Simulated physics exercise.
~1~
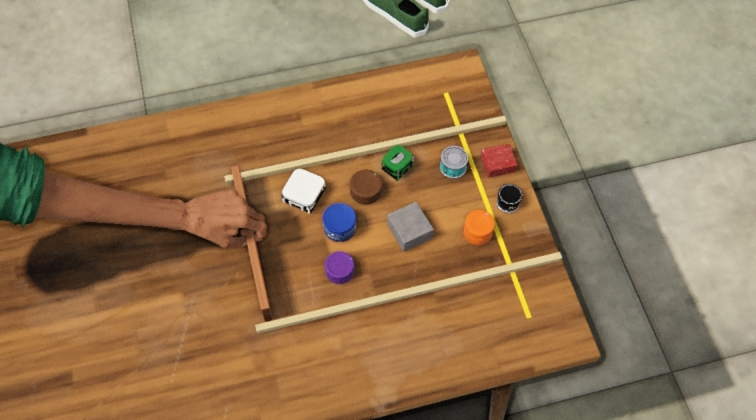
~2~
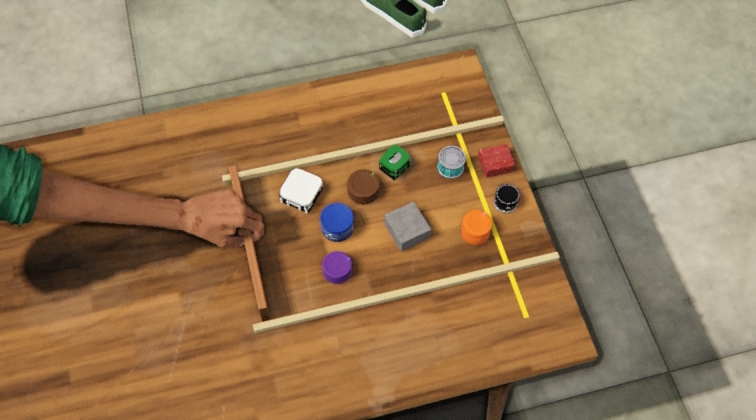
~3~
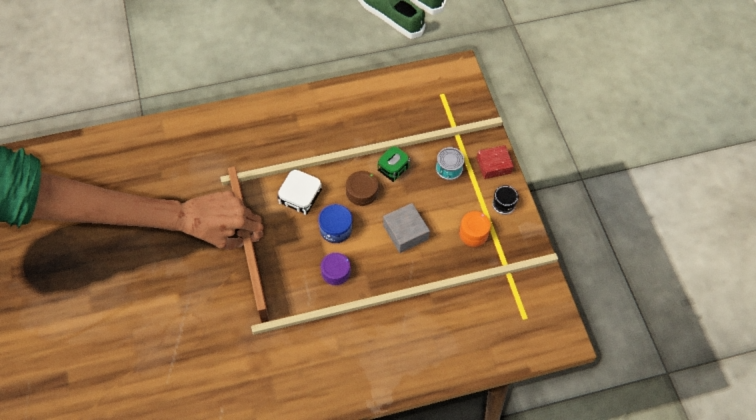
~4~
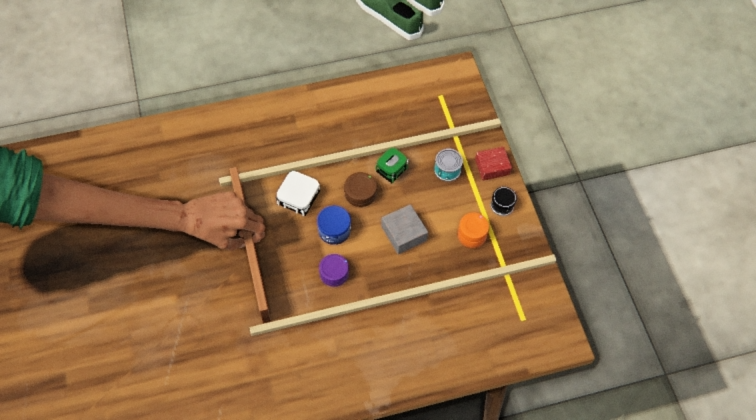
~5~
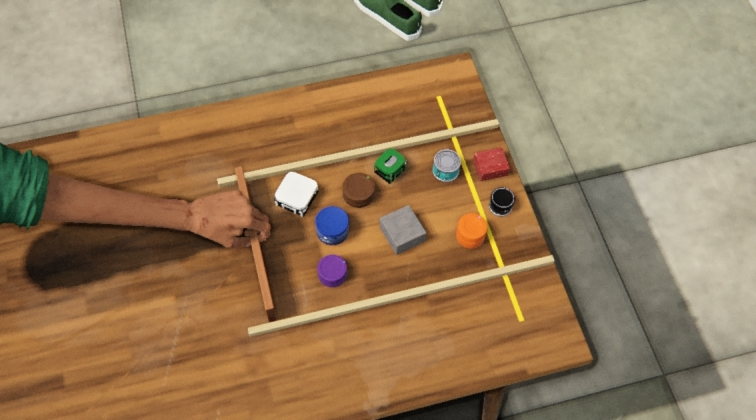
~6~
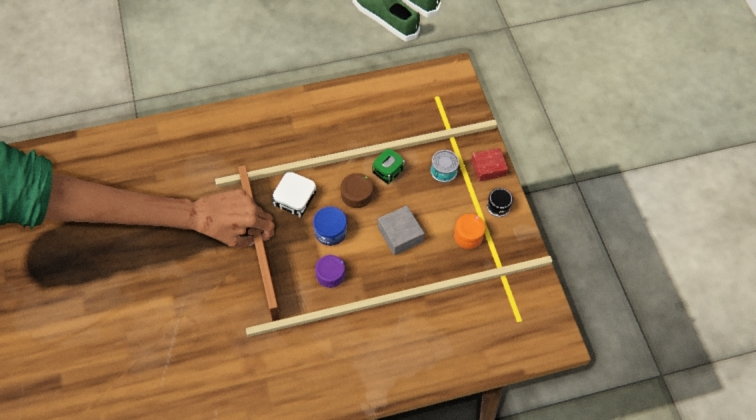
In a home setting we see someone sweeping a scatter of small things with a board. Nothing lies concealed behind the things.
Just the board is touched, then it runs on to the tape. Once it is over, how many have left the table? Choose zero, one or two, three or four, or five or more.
One or two of them have left the table.
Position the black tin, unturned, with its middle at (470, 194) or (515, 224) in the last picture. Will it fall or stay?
Well, the black tin stays aboard in the first case and is gone in the second.
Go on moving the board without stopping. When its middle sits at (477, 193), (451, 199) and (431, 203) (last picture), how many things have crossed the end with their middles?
Counts per position: 2 / 1 / 0.
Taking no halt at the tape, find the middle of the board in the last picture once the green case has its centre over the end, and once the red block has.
When the green case crosses, the middle is near (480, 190); when the red block crosses, near (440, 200).
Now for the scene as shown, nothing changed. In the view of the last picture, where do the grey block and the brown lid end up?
The grey block ends up near (515, 212), and the brown lid near (500, 166).
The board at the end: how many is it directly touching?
At rest, 3 are in contact.
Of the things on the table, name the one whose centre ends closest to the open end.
That is the black tin.
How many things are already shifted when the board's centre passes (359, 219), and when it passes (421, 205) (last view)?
So far 6, and 9 at the second.
A little later, none off yet; red block at rest near (490, 165); black tin at rest near (500, 203); orange lid at rest near (470, 232).
Next, none off yet; red block shifted about its own width near (518, 166); black tin moving near (505, 200); orange lid shifted about its own width near (510, 234).
When it is over, the number that fall off is one or two; down, turquoise tin and red block.
